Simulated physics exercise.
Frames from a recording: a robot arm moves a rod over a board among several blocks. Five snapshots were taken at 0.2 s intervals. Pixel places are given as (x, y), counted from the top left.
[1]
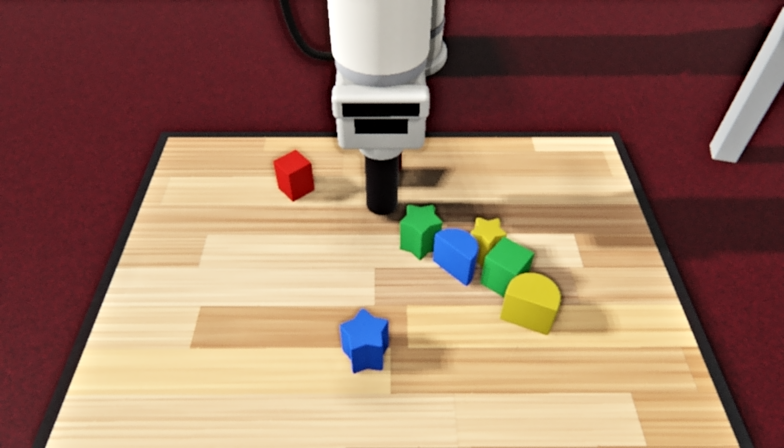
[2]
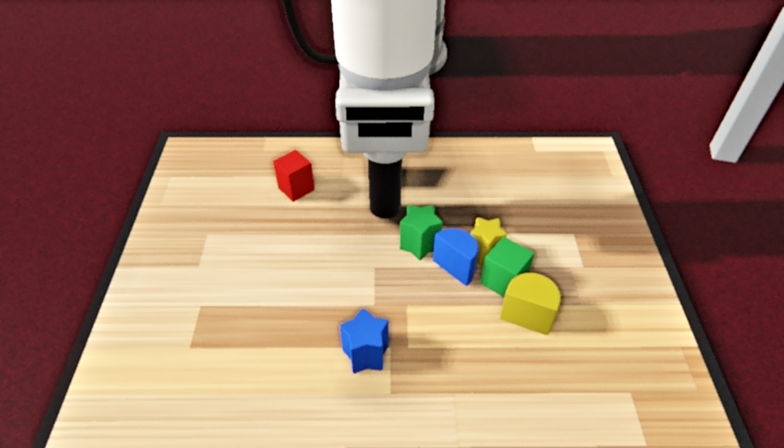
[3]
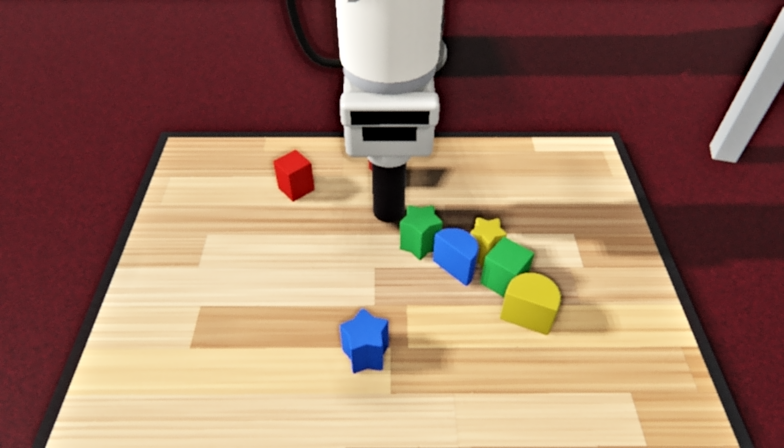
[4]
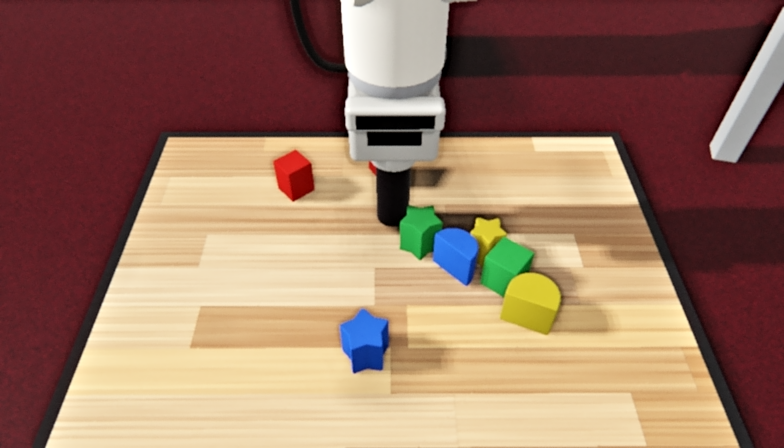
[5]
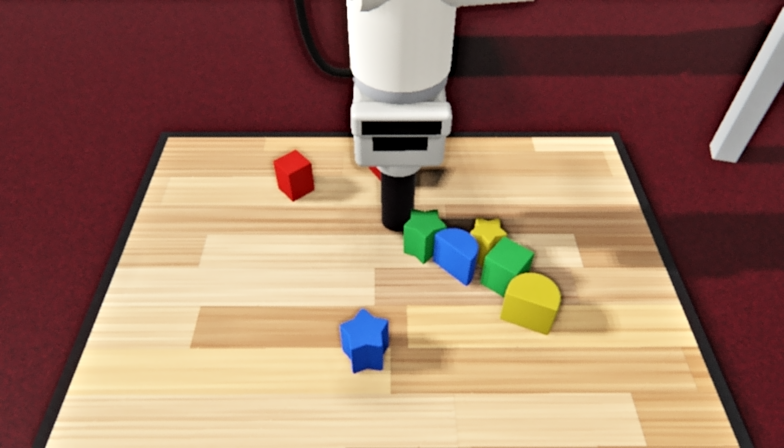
We see a robot arm lower its black rod slightly toward the viewer and to the right over a wooden board of coloured blocks, then nudge the green star block a little, while the other blocks stay still.
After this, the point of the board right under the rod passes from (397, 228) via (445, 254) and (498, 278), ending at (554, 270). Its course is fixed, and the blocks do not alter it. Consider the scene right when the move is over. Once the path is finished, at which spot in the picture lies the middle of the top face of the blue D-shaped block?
I predict (496, 315).
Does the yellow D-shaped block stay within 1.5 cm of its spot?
I'd say no.
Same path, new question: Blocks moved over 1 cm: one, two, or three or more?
Total: Three-plus.
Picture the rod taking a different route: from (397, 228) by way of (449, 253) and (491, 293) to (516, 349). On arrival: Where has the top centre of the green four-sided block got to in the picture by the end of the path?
(535, 261)
The first path, step by step. One third of the way, rod (446, 246); green star block (470, 252), turned 25° clockwise; blue D-shaped block (490, 283), turned 25° clockwise; yellow star block (497, 231), turned 45° anticlockwise; green four-sided block (517, 260), turned 45° anticlockwise; yellow D-shaped block (543, 292), turned 15° clockwise.
Two thirds of the way, rod (501, 271); green star block (500, 278), turned 90° clockwise; blue D-shaped block (496, 315), turned 30° clockwise; yellow star block (516, 230), turned 85° anticlockwise; green four-sided block (547, 269), turned 50° anticlockwise; yellow D-shaped block (558, 304), turned 35° clockwise.
At the end, rod (557, 262); green star block (501, 278), turned 90° clockwise; blue D-shaped block (496, 315), turned 30° clockwise; yellow star block (525, 227), turned 140° anticlockwise; green four-sided block (575, 275), turned 15° clockwise; yellow D-shaped block (562, 308), turned 45° clockwise.
